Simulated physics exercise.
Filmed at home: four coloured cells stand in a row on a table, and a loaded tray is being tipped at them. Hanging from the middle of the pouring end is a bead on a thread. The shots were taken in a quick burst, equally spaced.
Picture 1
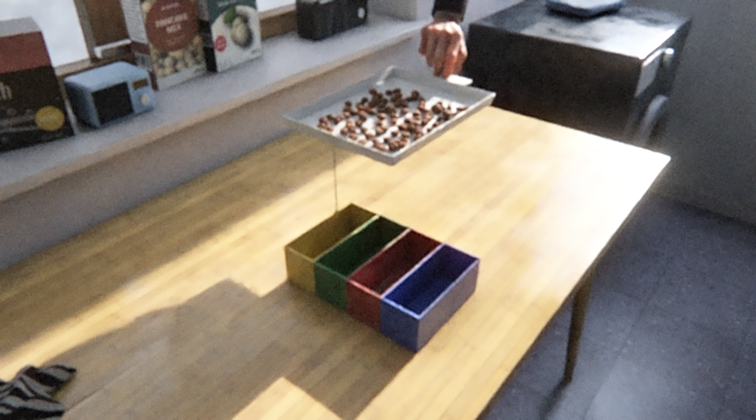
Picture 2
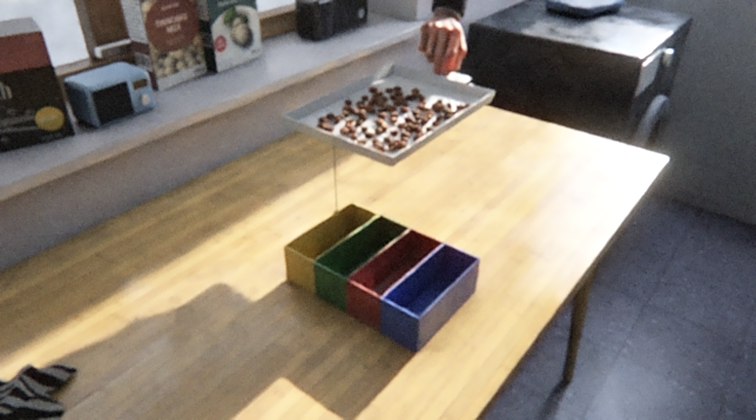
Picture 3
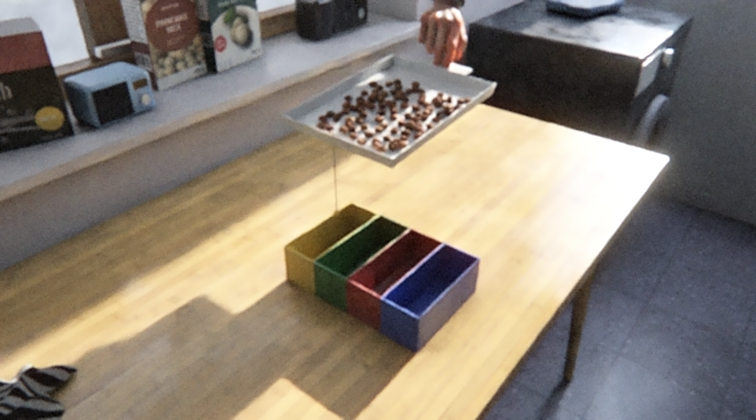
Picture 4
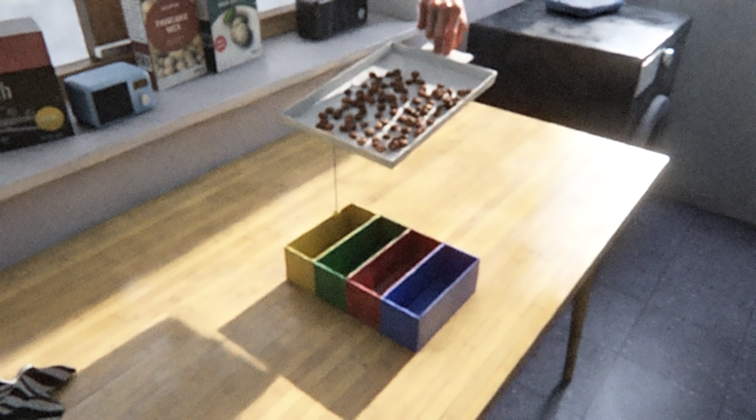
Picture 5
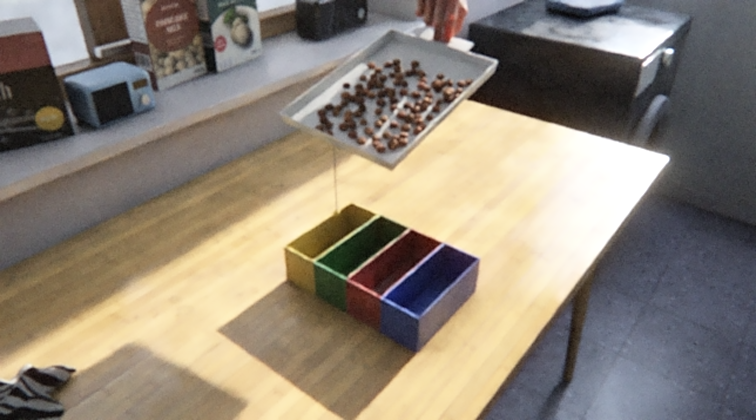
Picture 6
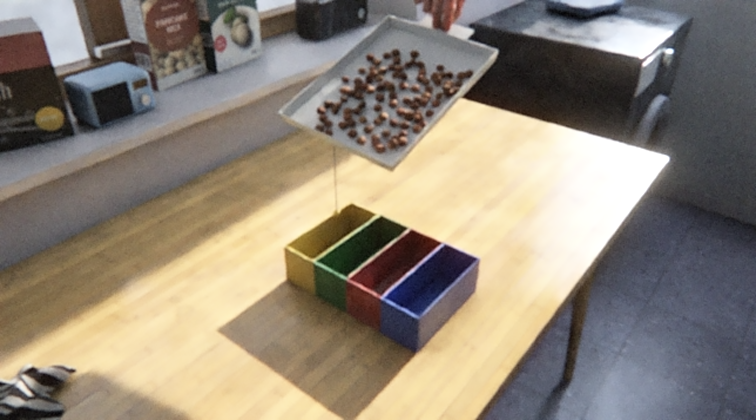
On a sunlit wooden table by a windowsill, four coloured cells sat in a row while a hand above them steadily tilted a tray of small brown pieces, raising its far side.
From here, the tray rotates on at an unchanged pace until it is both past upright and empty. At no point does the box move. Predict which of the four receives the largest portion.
The green one receives the largest portion.
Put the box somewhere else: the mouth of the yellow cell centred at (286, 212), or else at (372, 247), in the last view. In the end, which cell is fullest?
The blue one first, the yellow one second.
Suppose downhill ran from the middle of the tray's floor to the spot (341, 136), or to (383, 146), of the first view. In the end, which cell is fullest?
So the first one goes to yellow and the second to that green cell.
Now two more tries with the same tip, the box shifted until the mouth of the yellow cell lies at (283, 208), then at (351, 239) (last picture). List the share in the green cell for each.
The first try gives 10 per cent, the second 50 per cent.
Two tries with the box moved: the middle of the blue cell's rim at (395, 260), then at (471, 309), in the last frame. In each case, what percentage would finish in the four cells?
100 %, 70 %.
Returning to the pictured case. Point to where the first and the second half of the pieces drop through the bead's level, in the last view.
The first part passes (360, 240); everything after passes (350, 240).
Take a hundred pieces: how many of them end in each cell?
The yellow cell holds about 20 %, the green cell about 60 %, the red cell about 20 % and the blue cell about 0 %.
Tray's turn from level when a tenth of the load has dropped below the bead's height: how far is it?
Near 75 degrees.
Just after the last frame, tray tipped steeply; almost all on the tray; about a tenth falling or outside the box.
A moment on, tray tipped past a quarter turn; about a tenth on the tray; roughly a third in the green cell; roughly a quarter in the red cell; about a tenth in the yellow cell; roughly a quarter falling or outside the box.
Further on, tray tipped past a quarter turn; roughly half in the green cell; roughly a quarter in the red cell; roughly a quarter in the yellow cell; about a tenth falling or outside the box.
When it is over, tray tipped past a quarter turn; roughly half in the green cell; roughly a quarter in the red cell; roughly a quarter in the yellow cell; not one in the blue cell; about a tenth outside the box.
